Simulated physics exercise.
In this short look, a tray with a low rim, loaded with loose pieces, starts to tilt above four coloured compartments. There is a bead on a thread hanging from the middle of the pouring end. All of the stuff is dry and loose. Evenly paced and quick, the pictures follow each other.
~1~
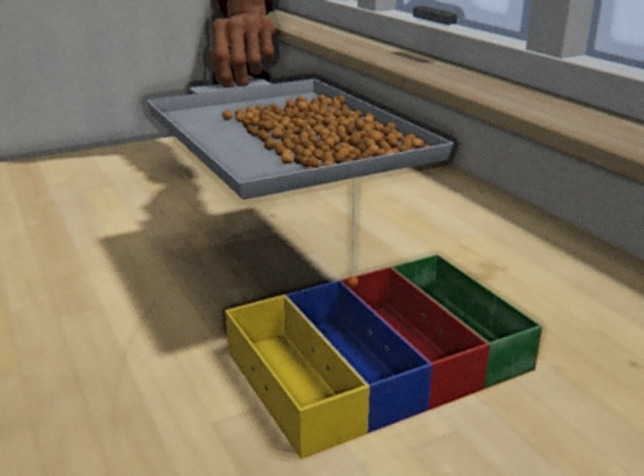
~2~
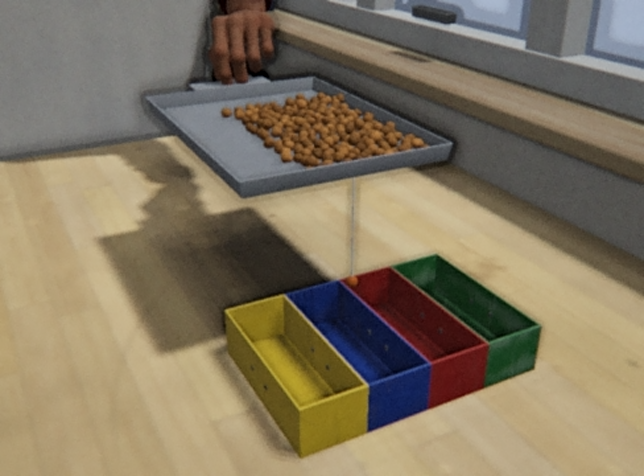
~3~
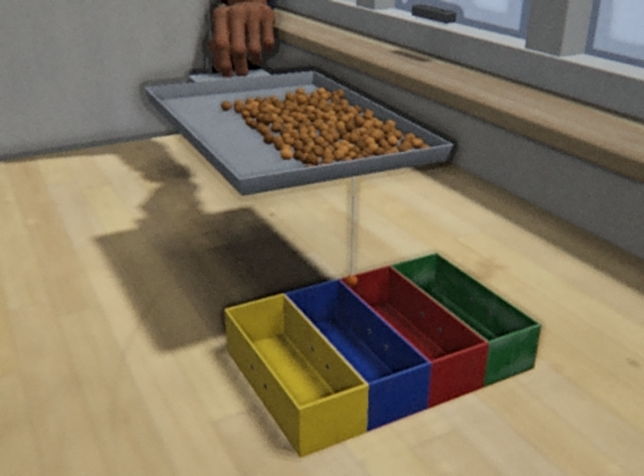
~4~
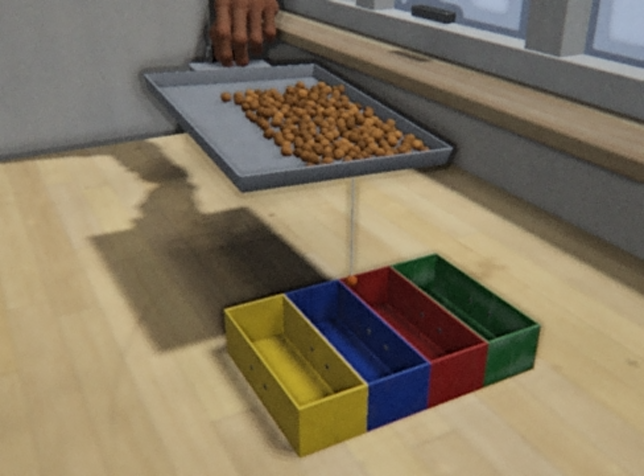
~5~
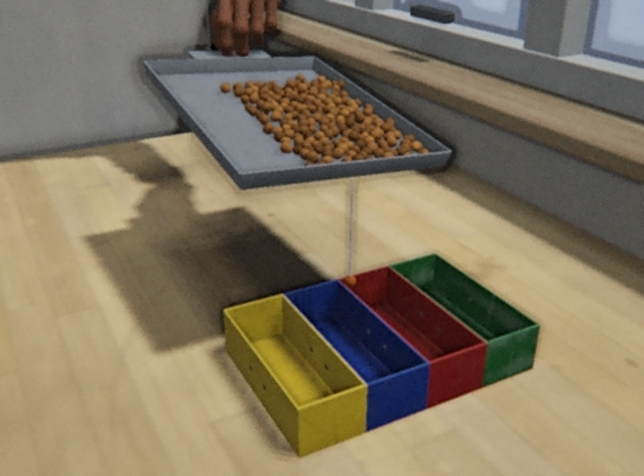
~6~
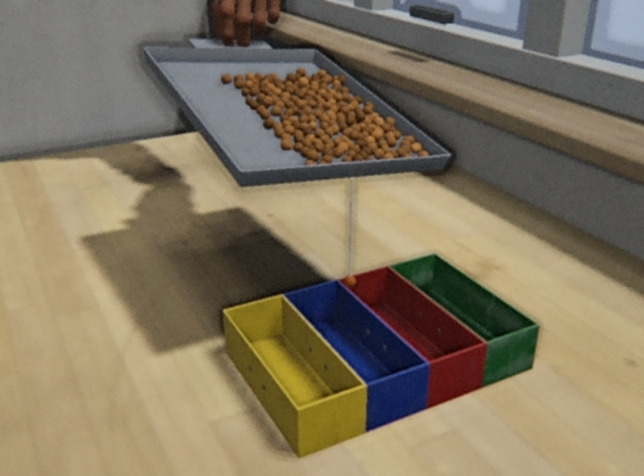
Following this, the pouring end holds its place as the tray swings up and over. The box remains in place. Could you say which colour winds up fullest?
The green cell winds up fullest.
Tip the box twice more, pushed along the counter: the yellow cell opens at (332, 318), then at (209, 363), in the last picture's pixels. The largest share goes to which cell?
Placing A: The red one / placing B: The green one.
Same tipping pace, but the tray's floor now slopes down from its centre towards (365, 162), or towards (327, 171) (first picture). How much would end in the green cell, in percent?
The first gives 50 %, the second 10 %.
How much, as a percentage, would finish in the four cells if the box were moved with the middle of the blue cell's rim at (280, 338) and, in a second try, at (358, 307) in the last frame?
First case 40 in a hundred, second case 100 in a hundred.
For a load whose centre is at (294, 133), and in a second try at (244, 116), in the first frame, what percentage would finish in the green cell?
Roughly 50 per cent, then roughly 60 per cent.
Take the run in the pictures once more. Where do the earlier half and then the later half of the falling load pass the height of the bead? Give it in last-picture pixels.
First around (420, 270), afterwards around (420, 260).
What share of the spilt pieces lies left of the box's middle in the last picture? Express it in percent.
Near 10 in a hundred.
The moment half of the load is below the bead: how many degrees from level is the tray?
Roughly 105°.
Soon, tray tipped steeply; nearly all on the tray; a stray few in the green cell; a stray few falling or outside the box.
A while on, tray tipped right over; nearly all on the tray; a stray few in the green cell; a stray few in the red cell; a stray few falling or outside the box.
Towards the end, tray tipped past a quarter turn; about half in the green cell; about a third in the red cell; a stray few in the blue cell; about a quarter falling or outside the box.
Finally, tray tipped past a quarter turn; about half in the green cell; about a third in the red cell; a stray few in the blue cell; none in the yellow cell; about a quarter outside the box.
